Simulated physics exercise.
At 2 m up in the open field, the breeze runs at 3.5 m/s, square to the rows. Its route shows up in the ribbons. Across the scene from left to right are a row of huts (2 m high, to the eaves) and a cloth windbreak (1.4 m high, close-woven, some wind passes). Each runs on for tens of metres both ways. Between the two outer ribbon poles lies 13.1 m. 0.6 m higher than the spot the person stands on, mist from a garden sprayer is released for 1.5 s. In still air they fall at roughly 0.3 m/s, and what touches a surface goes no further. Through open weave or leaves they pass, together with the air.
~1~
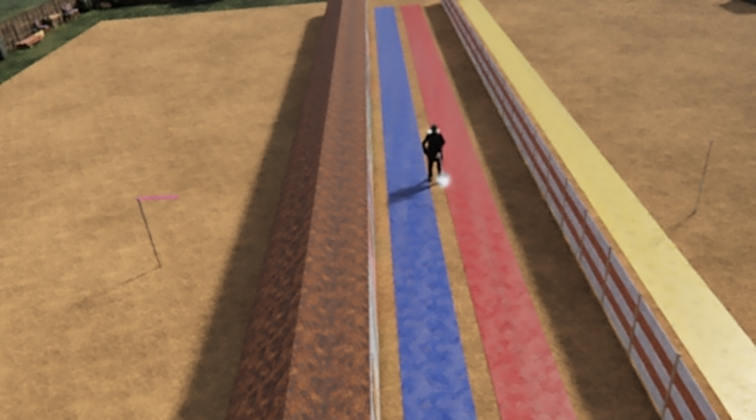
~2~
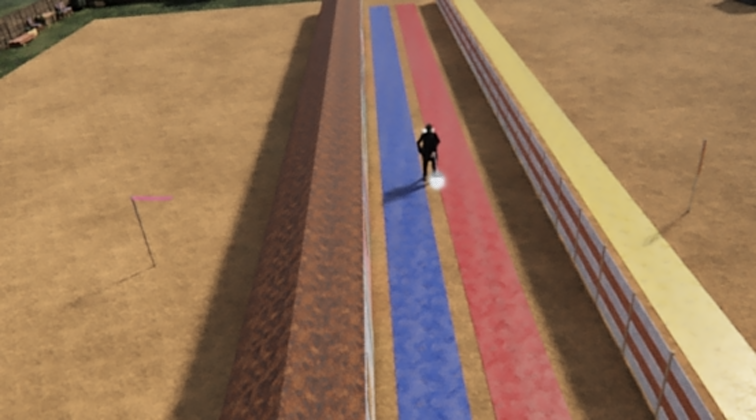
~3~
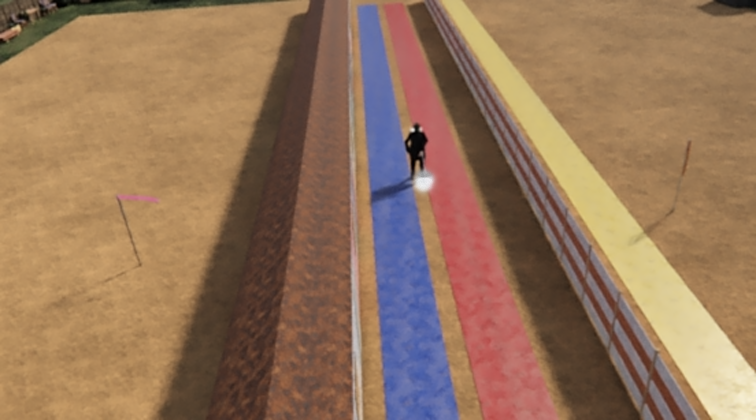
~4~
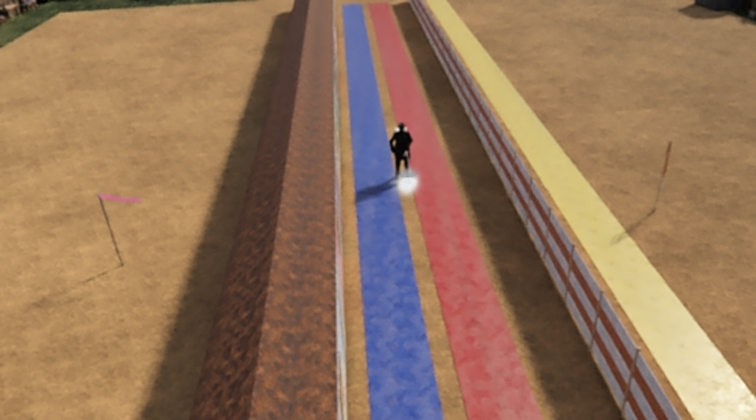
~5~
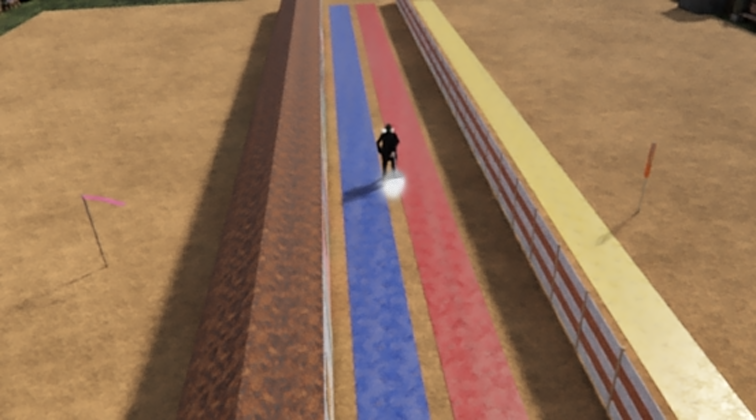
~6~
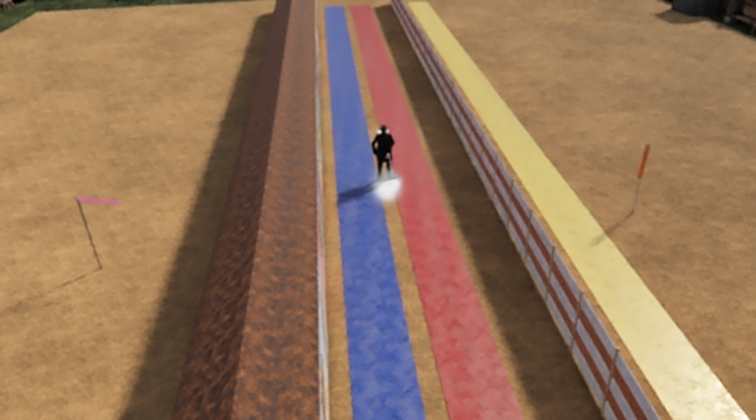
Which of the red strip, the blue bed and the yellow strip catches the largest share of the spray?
The blue one.
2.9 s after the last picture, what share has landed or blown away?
Roughly 70 per cent by then.
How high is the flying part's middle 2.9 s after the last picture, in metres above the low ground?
Somewhere near 0.4 metres, I'd say.
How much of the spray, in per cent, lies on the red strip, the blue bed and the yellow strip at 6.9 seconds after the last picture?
The shares are around 3 percent red, 55 percent blue, 0 percent yellow.
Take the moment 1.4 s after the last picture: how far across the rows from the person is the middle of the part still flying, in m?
Around 0.5 m.
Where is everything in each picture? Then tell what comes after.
In the first frame, the left ribbon ends at (179, 197), leaning 85 degrees to the right, the spray in the air spans x = 440 to 445 around y = 180 and it comes from (443, 177).
In the second frame, the right ribbon ends at (697, 175), hanging almost straight, the spray in the air spans x = 430 to 440 around y = 180, the blue one passes (409, 231), the yellow one passes (618, 214) and the red one passes (473, 226).
In the third frame, the left ribbon ends at (159, 201), leaning 80 degrees to the right, the spray in the air spans x = 415 to 430 around y = 180 and the top of the cloth windbreak crosses (527, 143).
In the fourth frame, the right ribbon ends at (662, 176), hanging almost straight, the spray in the air spans x = 400 to 415 around y = 180, the blue one passes (375, 182), the yellow one passes (555, 168) and the red one passes (431, 178).
In the fifth frame, the left ribbon ends at (125, 204), leaning 75 degrees to the right and the spray in the air spans x = 385 to 400 around y = 180.
In the sixth frame, the right ribbon ends at (639, 179), hanging almost straight, the spray in the air spans x = 380 to 395 around y = 185 and the top of the row of huts crosses (276, 113).
Then, 1.4 s after the last picture, 33 % is no longer flying here, and 12 % lies on the blue bed, 0 % on the yellow strip and 1 % on the red strip; the middle of what still flies is 0.3 m above the low ground, near (381, 190).
Then, 2.9 s after the last picture, 71 % is no longer flying here, and 36 % lies on the blue bed, 0 % on the yellow strip and 2 % on the red strip; the middle of what still flies is 0.4 m above the low ground, near (370, 188).
Then, 6.9 s after the last picture, 91 % is no longer flying here, and 53 % lies on the blue bed, 0 % on the yellow strip and 3 % on the red strip.
Then, 18.9 s after the last picture, 98 % is no longer flying here, and 57 % lies on the blue bed, 0 % on the yellow strip and 3 % on the red strip.
Then, 43.9 s after the last picture, 100 % is no longer flying here, and 57 % lies on the blue bed, 0 % on the yellow strip and 3 % on the red strip.
